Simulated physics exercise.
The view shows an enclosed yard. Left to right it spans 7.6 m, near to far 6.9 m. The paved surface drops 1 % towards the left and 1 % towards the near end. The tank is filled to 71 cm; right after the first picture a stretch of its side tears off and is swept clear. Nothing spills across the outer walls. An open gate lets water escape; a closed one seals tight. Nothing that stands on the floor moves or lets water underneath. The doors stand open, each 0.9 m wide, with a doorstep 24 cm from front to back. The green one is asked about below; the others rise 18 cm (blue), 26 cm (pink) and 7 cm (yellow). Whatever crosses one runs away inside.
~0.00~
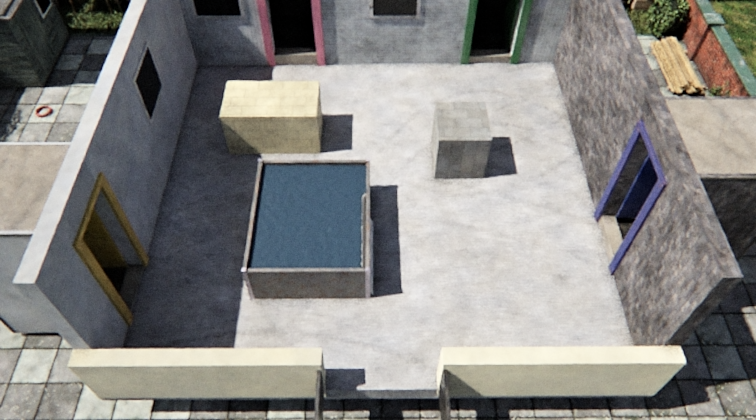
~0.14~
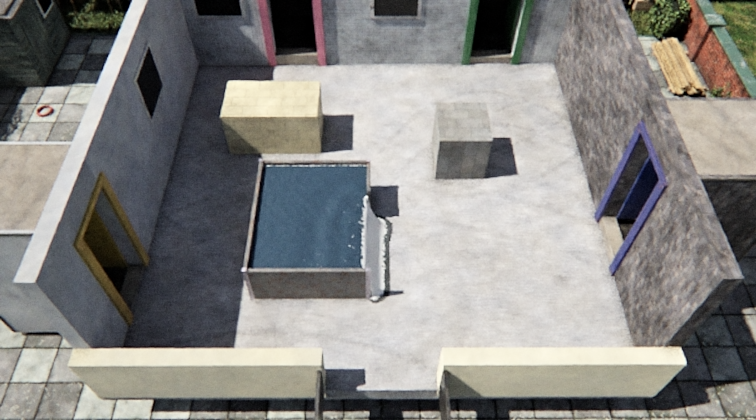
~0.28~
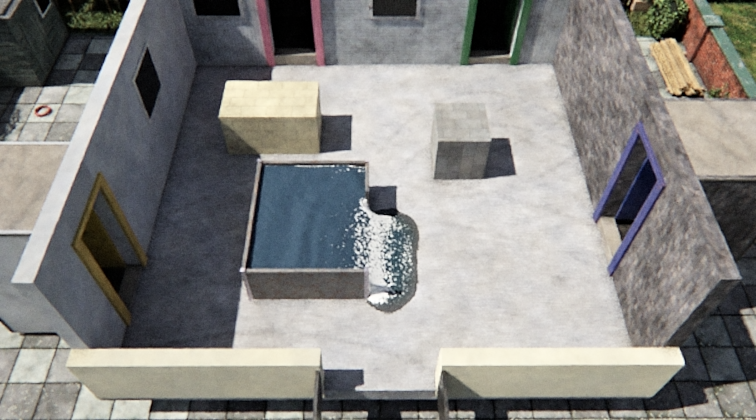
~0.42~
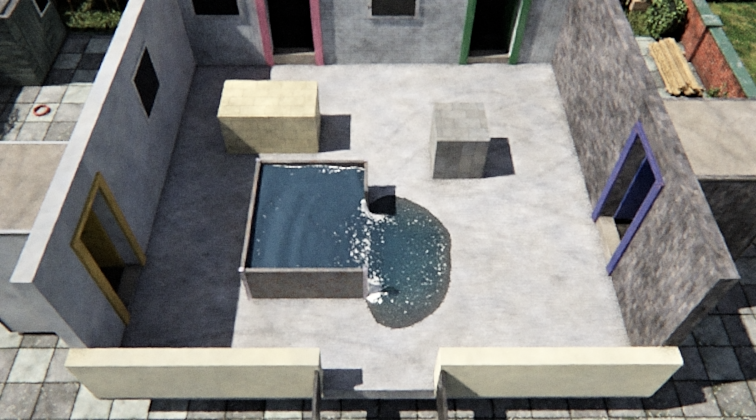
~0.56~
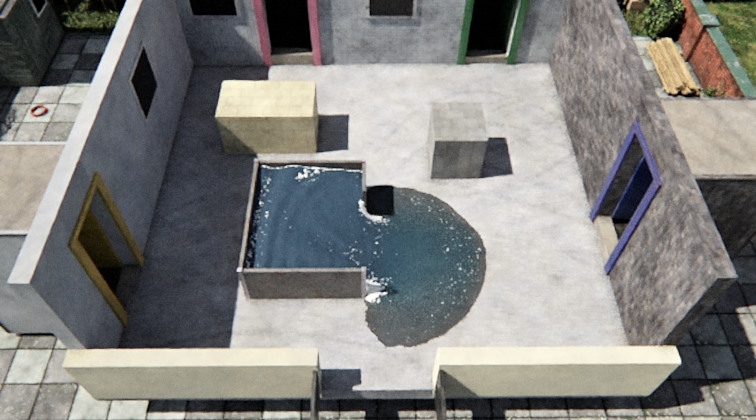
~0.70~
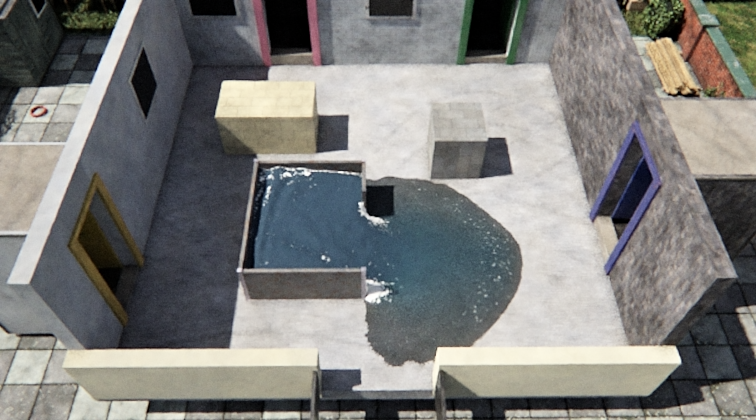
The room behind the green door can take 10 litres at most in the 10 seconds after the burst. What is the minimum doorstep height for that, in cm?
At least 10.5 cm or so.
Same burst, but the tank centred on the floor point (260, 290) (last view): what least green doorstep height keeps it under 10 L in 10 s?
About 11.0 cm.
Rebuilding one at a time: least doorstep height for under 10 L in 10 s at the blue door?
Roughly 24 cm at blue.
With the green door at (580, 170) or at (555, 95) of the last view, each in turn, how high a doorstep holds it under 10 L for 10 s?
About 15 and 8.0 cm.
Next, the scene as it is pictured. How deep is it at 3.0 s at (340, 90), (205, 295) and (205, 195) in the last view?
In that order: 0, 0 and 0 cm.
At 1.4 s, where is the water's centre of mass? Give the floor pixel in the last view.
At about (383, 252).
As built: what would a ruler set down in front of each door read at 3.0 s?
In cm: Blue 24, pink 0, yellow 0, green 0.
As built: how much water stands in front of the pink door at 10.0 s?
About 2.0 cm.
After 1.4 s water covers 30 % of the floor, deepest (34 cm) near (373, 277); it has not reached the green door.
After 3.0 s water covers 35 % of the floor, deepest (32 cm) near (560, 371); it has not reached the green door.
After 10.0 s water covers 90 % of the floor, deepest (10 cm) near (183, 108); 4 cm at the green door, 0 litres in over its 18 cm doorstep.
At the green door as built, the water arrived by 3.8 s and peaked near 15 cm at 6.4 s.
Run again over the same 10 s with other heights there, 22 litres in over 9 cm, 5 litres over 12 cm. The limit of 10 litres is kept from about 10.5 cm up.
